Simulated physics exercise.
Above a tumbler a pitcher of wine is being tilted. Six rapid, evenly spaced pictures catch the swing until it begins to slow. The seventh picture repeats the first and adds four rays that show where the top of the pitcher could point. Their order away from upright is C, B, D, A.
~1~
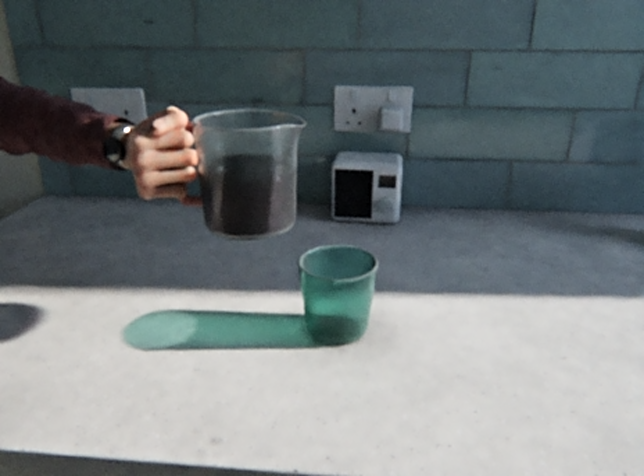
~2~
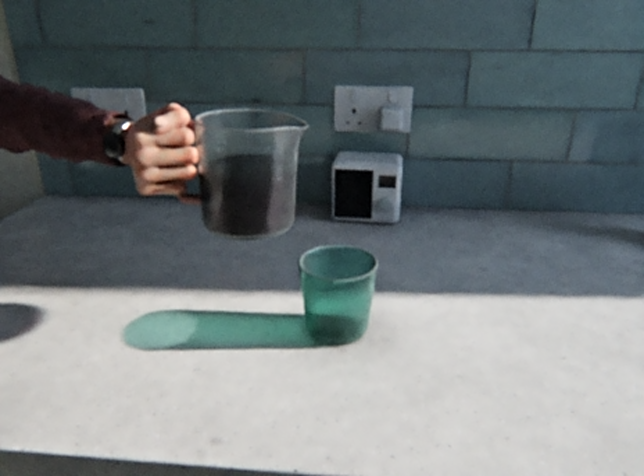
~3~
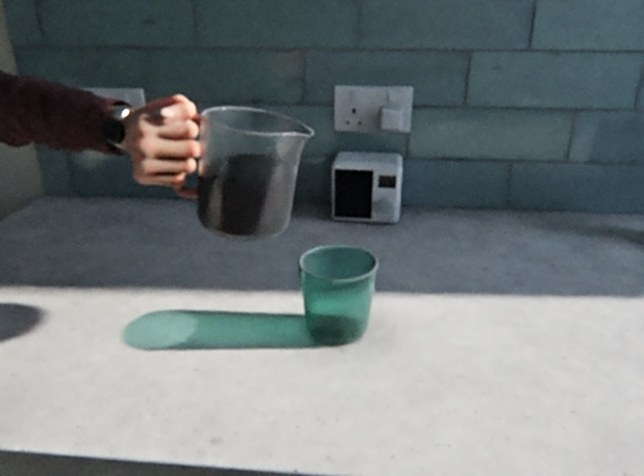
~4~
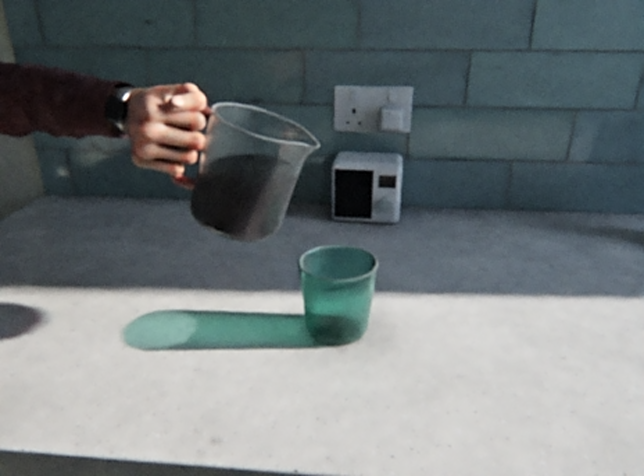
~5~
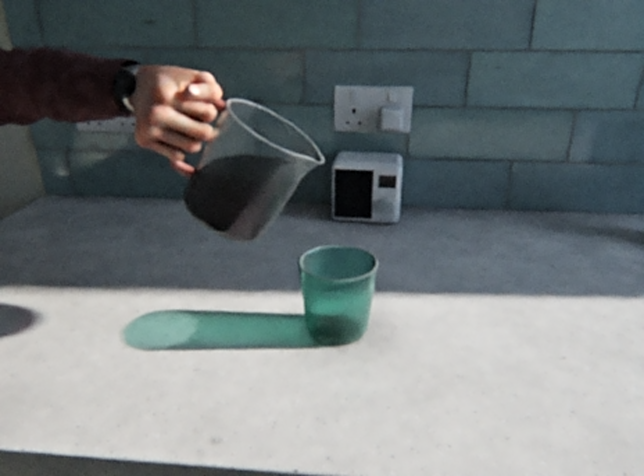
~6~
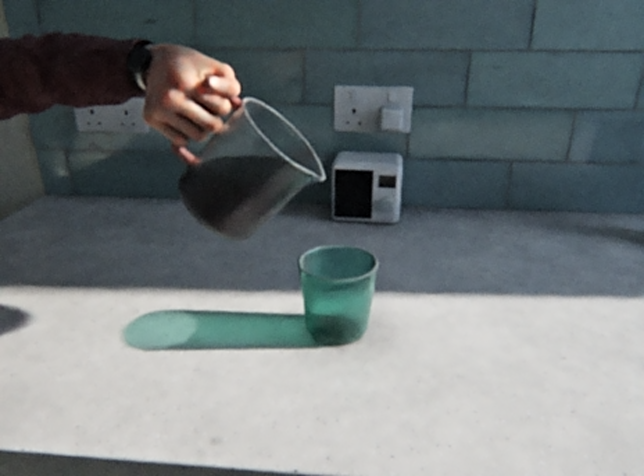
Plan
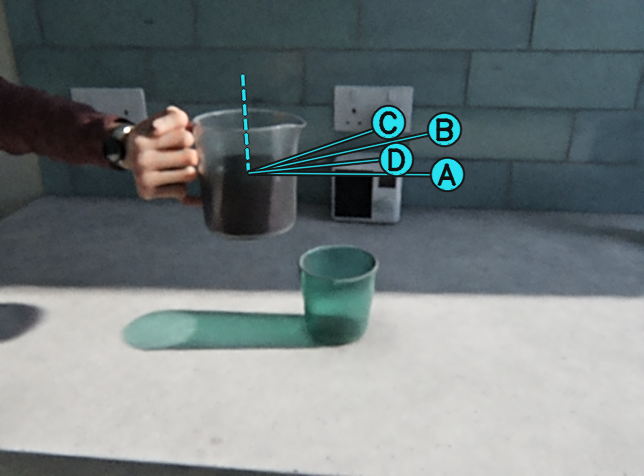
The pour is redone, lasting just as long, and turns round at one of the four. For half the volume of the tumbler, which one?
Tilt C.
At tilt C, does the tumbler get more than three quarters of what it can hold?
No.
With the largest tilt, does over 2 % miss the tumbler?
Yes.
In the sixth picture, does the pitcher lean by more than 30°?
Yes, it does.
In cyan, A at (430, 174); B at (428, 134); C at (372, 130); D at (378, 159).
For tilt A, the tumbler ends with about 70 % of what it can hold; 24 % of the wine is spilt.
For tilt B, the tumbler ends with about 63 % of what it can hold; 6 % of the wine is spilt.
For tilt C, the tumbler ends with about 50 % of what it can hold; 3 % of the wine is spilt.
For tilt D, the tumbler ends with about 64 % of what it can hold; 18 % of the wine is spilt.
